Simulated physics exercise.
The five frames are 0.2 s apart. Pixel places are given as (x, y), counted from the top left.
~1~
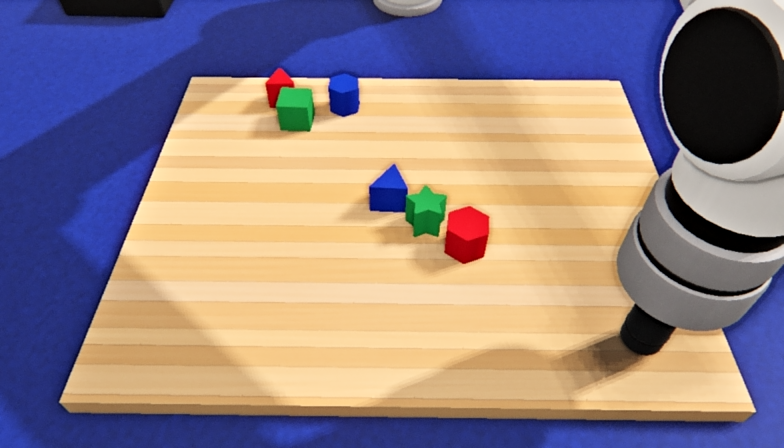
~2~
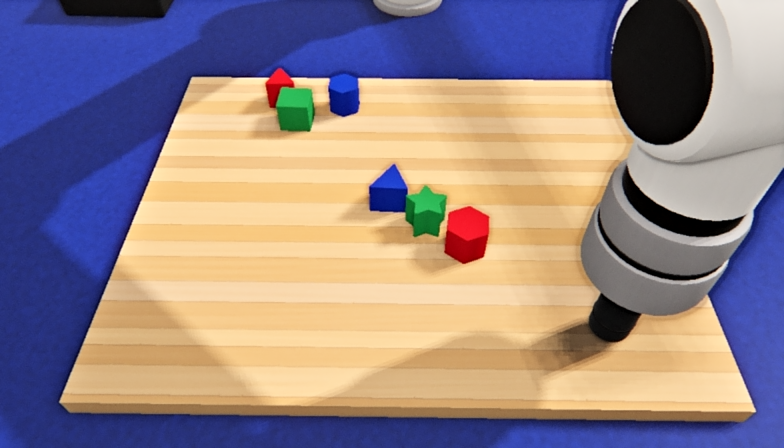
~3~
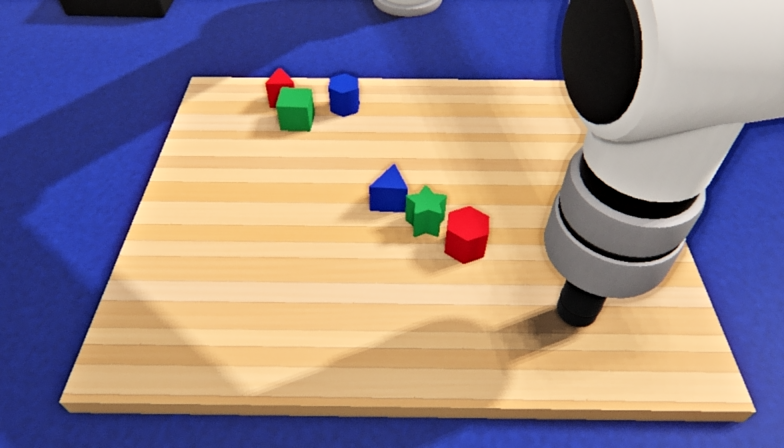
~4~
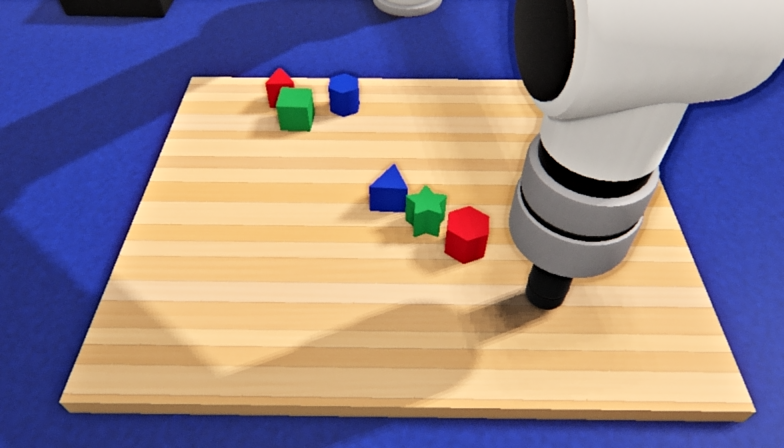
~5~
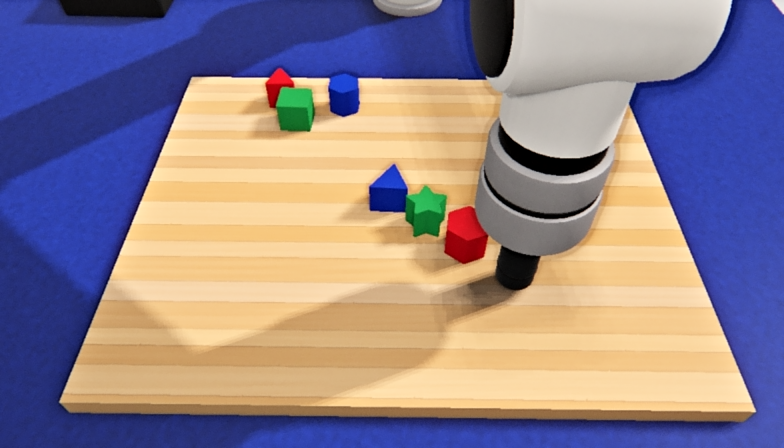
On a wooden board over a blue surface, a robot arm with a black peg slid left and slightly away from the viewer, nearing the red hexagon while all the colored blocks stayed still.
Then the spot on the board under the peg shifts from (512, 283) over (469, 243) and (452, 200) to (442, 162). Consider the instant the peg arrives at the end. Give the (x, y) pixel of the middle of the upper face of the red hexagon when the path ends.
Its top middle is near (419, 181).
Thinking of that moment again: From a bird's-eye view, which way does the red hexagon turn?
It swings round anticlockwise.
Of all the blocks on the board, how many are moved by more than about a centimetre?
My answer is three or more.
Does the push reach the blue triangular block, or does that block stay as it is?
At the end of the path, it will have moved.
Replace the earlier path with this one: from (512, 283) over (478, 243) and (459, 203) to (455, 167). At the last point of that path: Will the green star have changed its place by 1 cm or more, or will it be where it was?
Somewhere new.
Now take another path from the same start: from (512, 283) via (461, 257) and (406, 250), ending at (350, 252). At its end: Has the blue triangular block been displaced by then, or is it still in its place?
Displaced.
On the path given first. One third of the way, peg (470, 236); blue triangular block (382, 175); green star (404, 195); red hexagon (438, 203), turned 25° anticlockwise.
Two thirds of the way, peg (453, 192); blue triangular block (366, 173), turned 50° clockwise; green star (387, 193), turned 35° anticlockwise; red hexagon (419, 181), turned 75° anticlockwise.
At the end, peg (443, 154); blue triangular block (366, 173), turned 50° clockwise; green star (386, 193), turned 40° anticlockwise; red hexagon (419, 181), turned 75° anticlockwise.
